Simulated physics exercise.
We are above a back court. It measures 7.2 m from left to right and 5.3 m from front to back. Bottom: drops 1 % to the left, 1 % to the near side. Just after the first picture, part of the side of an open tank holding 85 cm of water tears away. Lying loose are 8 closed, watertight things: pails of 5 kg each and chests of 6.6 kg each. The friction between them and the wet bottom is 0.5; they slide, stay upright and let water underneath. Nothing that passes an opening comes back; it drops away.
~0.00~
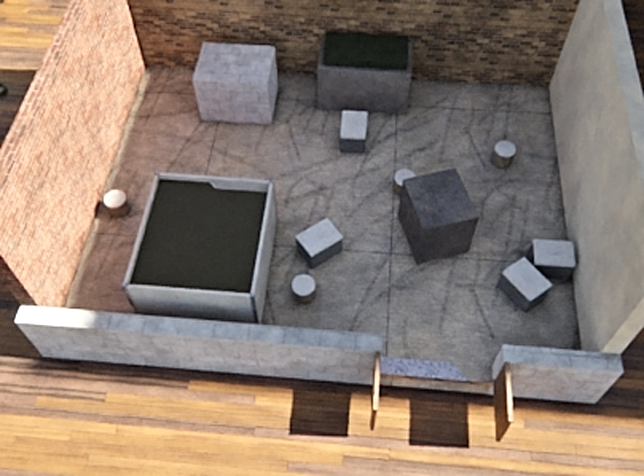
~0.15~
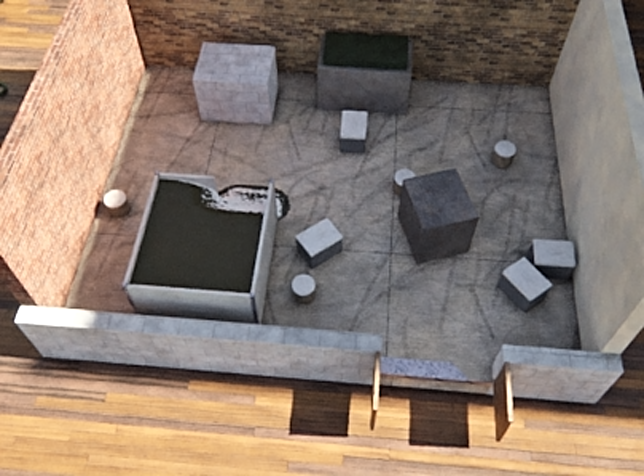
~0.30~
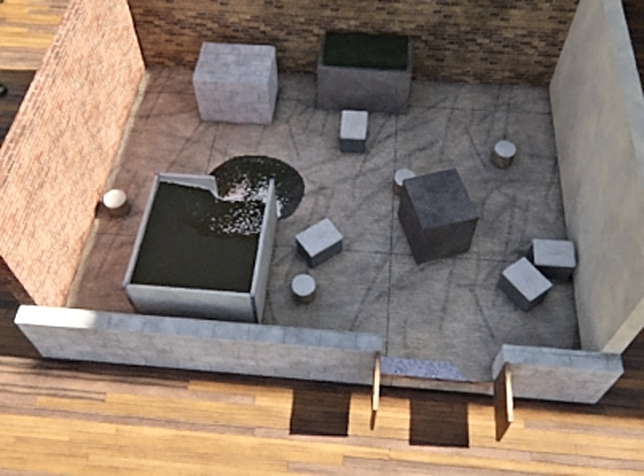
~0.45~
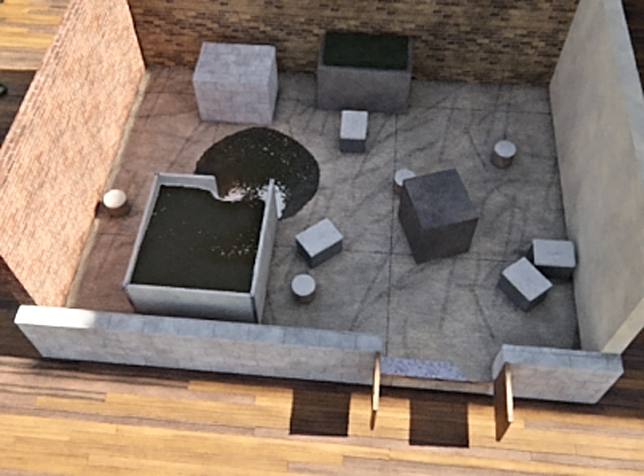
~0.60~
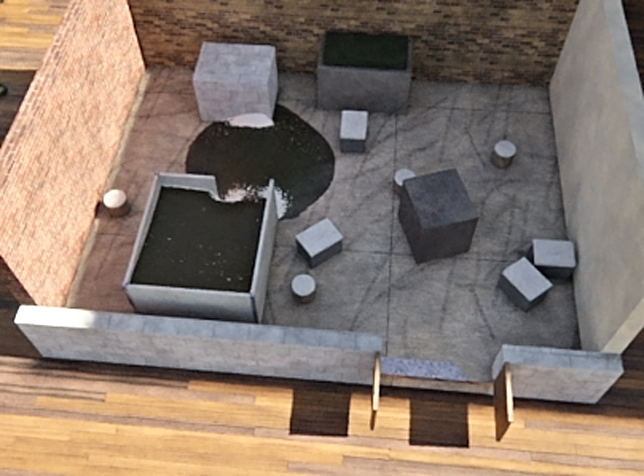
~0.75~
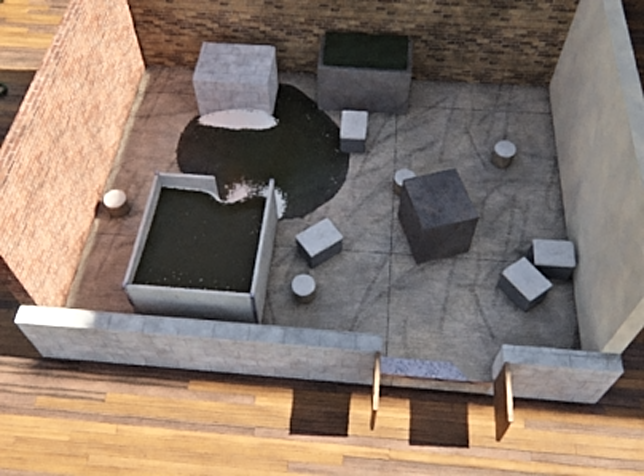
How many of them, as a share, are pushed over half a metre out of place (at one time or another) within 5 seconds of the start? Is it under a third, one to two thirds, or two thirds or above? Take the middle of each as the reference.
Centre band.
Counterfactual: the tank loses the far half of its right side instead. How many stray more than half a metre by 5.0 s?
Count: 6.
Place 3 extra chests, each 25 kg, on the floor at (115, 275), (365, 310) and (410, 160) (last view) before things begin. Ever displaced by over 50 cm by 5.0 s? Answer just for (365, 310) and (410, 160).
Within it, Within it.
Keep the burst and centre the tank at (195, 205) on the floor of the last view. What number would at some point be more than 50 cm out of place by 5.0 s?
6.
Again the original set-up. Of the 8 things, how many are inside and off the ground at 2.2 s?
Just then, the number is 1.
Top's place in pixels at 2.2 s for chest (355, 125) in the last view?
It ends up close to (501, 106).
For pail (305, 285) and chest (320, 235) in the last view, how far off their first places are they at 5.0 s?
Going in order, that's 0 cm for one and 0 cm for the other.
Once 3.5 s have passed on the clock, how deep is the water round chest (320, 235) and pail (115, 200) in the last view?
First about 0 cm, second about 4 cm.
After 1.1 s 0 of 8 are over 50 cm from their spots; 0 afloat.
After 2.2 s 1 of 8 are over 50 cm from their spots; 1 afloat.
After 3.5 s 3 of 8 are over 50 cm from their spots; 2 afloat.
After 5.0 s 4 of 8 are over 50 cm from their spots, and 4 have been at some point; 2 afloat.
